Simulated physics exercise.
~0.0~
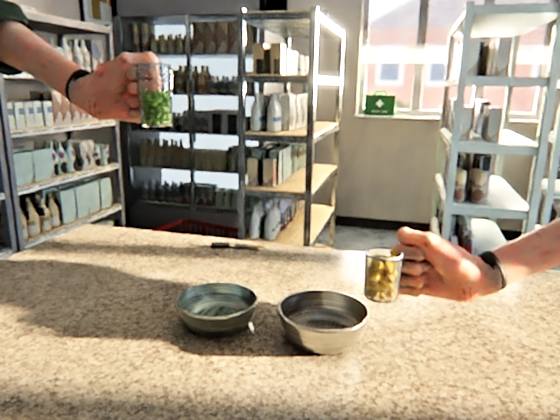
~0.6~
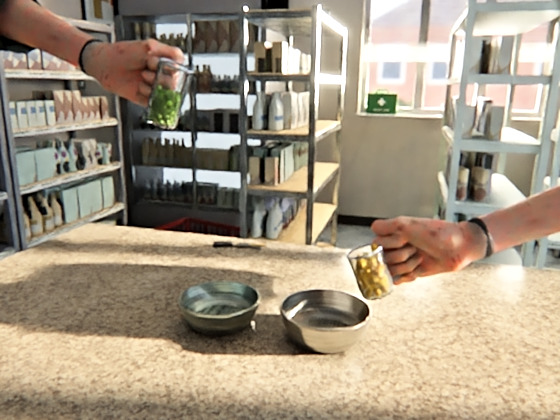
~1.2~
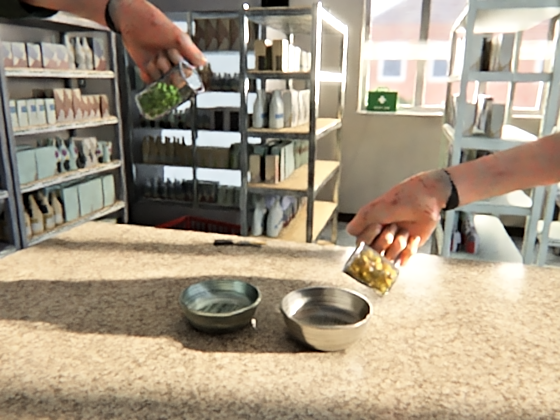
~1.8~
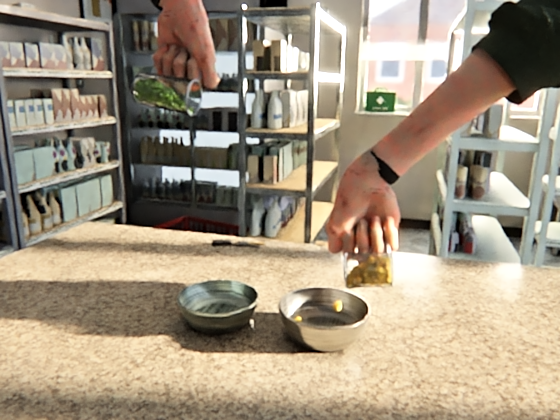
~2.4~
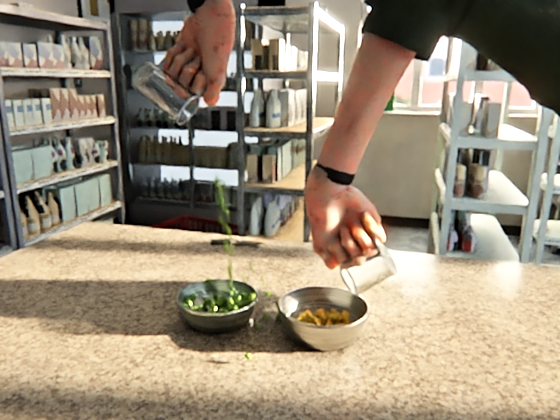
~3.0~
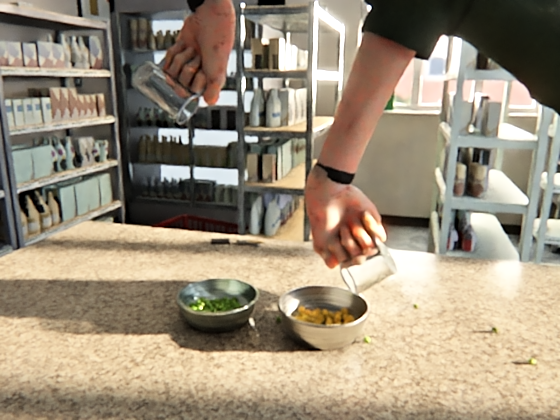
At the start, two hands hold small clear cups above a speckled counter, green pieces in the left cup and yellow ones in the right, with two empty bowls below and shelves behind. Both hands tilt their cups until they lie on their sides, the contents still inside. As the tipping continues, a few yellow pieces drop into the right bowl first. Then the green pieces fall in a thin stream from high above the left bowl, and some miss it. Finally both cups are empty, the yellow pieces all rest in the right bowl, and most green ones sit in the left bowl, with several scattered on the counter.
